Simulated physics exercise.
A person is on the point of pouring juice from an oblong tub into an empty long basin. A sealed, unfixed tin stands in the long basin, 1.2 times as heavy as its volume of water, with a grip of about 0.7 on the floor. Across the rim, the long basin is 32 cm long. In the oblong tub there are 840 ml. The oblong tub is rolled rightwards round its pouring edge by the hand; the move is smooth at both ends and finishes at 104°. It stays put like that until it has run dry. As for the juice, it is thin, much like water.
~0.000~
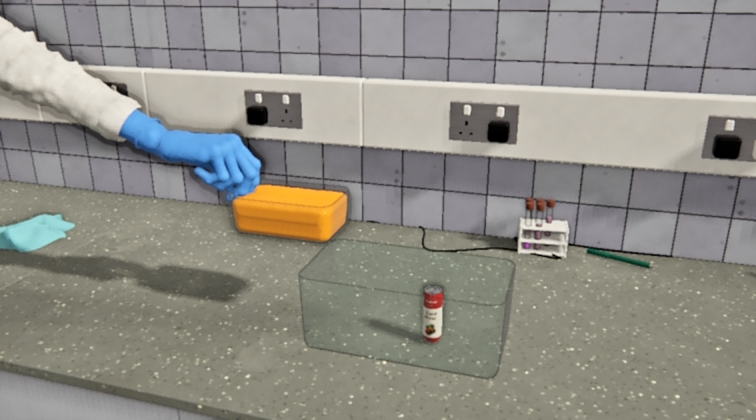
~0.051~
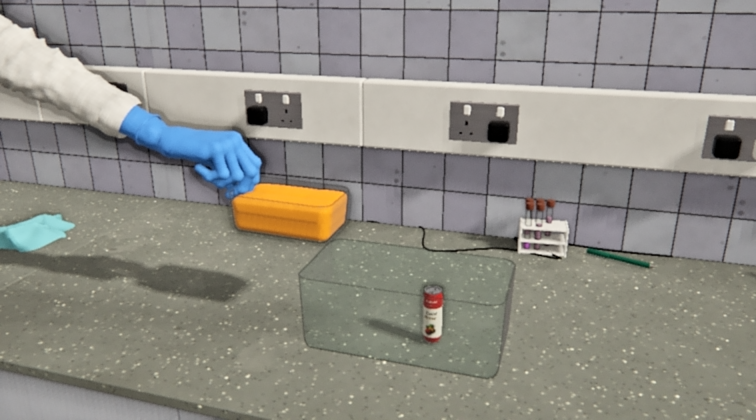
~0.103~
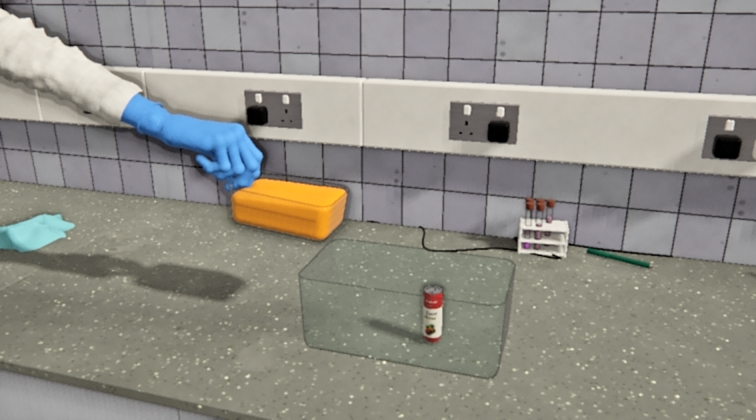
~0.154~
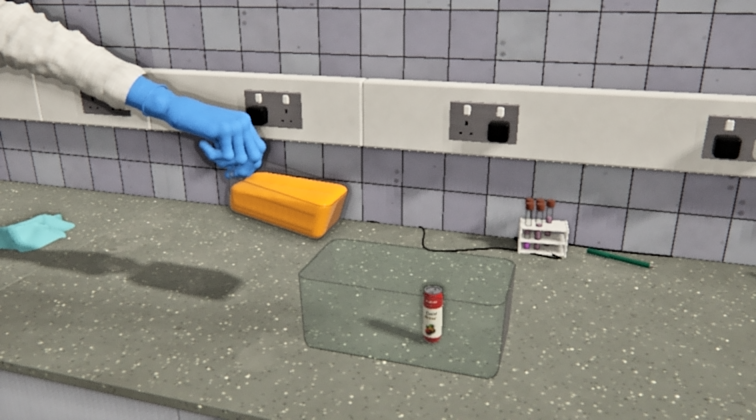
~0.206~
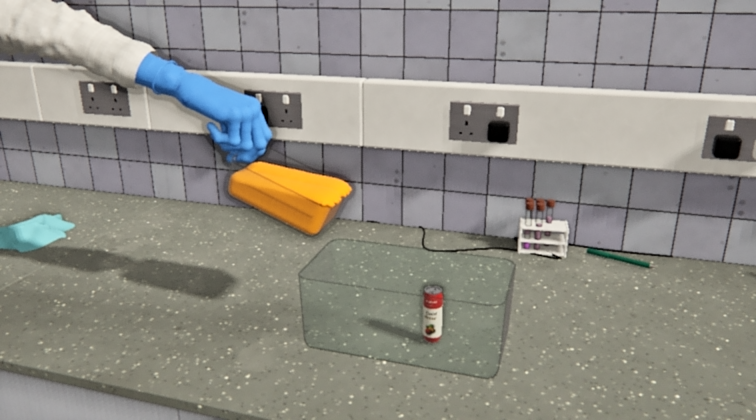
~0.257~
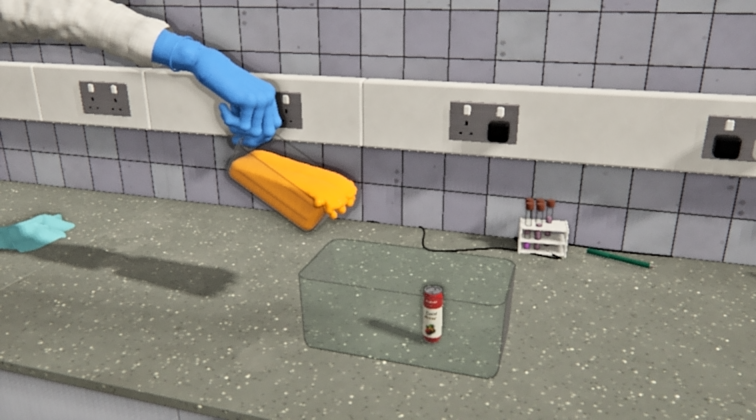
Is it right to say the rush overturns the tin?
It is going to fail.
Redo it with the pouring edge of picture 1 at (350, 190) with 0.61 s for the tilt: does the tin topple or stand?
Result: Tin upright.
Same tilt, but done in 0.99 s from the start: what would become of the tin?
Then it tips over.
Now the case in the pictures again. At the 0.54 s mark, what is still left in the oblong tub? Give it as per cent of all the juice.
At that time about 16 in a hundred parts are still held.
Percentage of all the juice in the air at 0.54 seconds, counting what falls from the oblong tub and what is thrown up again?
I'd put it at about 60 percent.
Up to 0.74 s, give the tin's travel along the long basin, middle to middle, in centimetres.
The tin is about 5 cm from where it started.
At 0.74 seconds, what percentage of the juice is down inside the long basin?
90 per cent or thereabouts.
By 0.54 s the tilt is 92° and 17 per cent is still to pour; the tin stands where it began.
By 0.74 s the tilt is 104° and 1 per cent is still to pour; the tin leans 56°.
By 0.96 s the tilt is 104° and 0 per cent is still to pour; the tin lies on its side.
By 1.19 s the tilt is 104° and 0 per cent is still to pour; the tin lies on its side.
At rest the tin lies on its side.
